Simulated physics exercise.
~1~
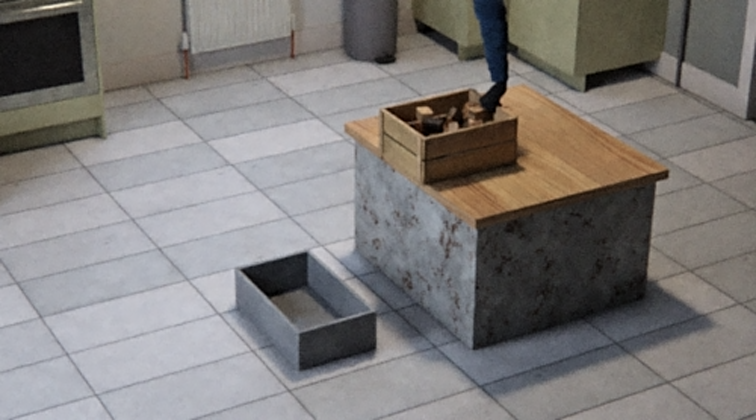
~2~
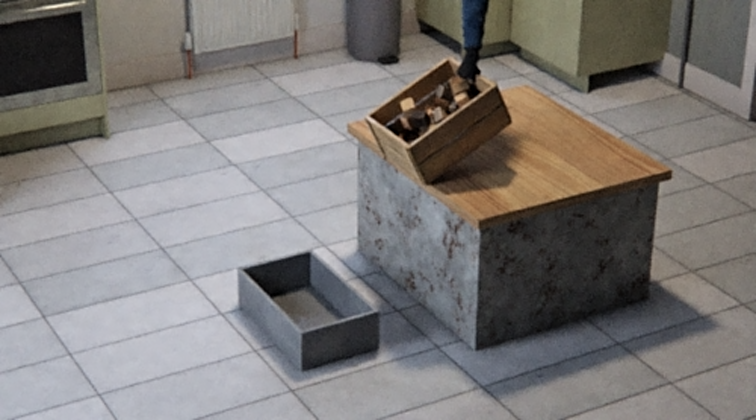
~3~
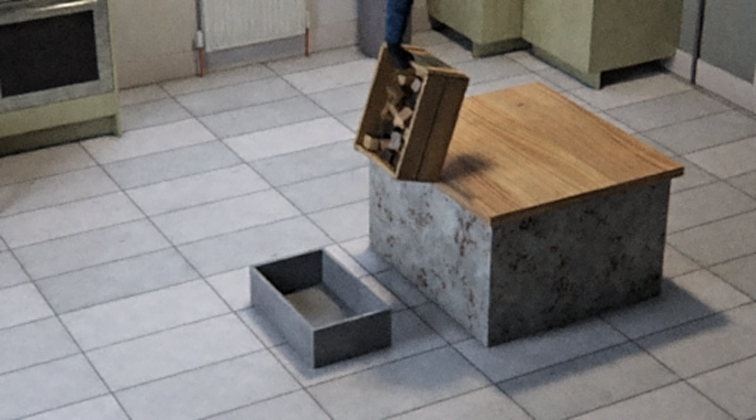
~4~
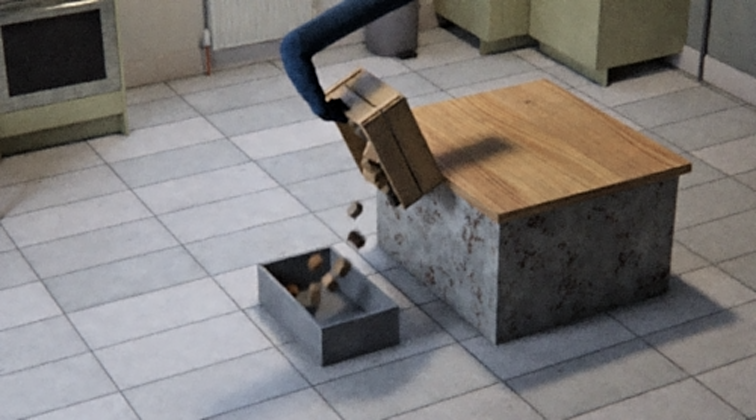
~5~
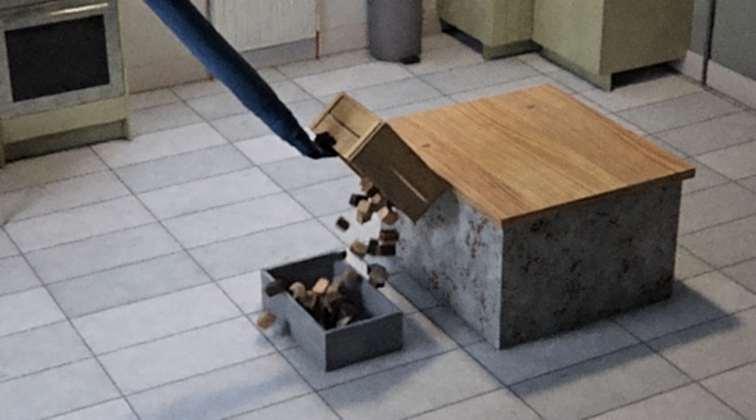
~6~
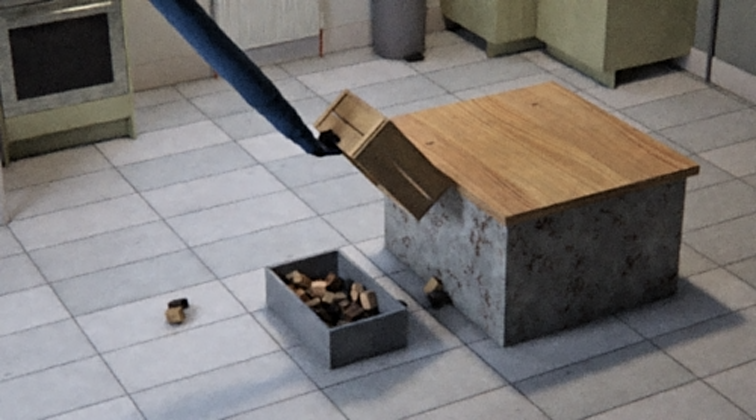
In a tiled kitchen, a dark blue arm tips a wooden tote leftward over the edge of a wood-topped bench, spilling small wooden blocks into a grey trough below, until the tote is held tilted, most blocks lie in the trough and a few rest on the floor.
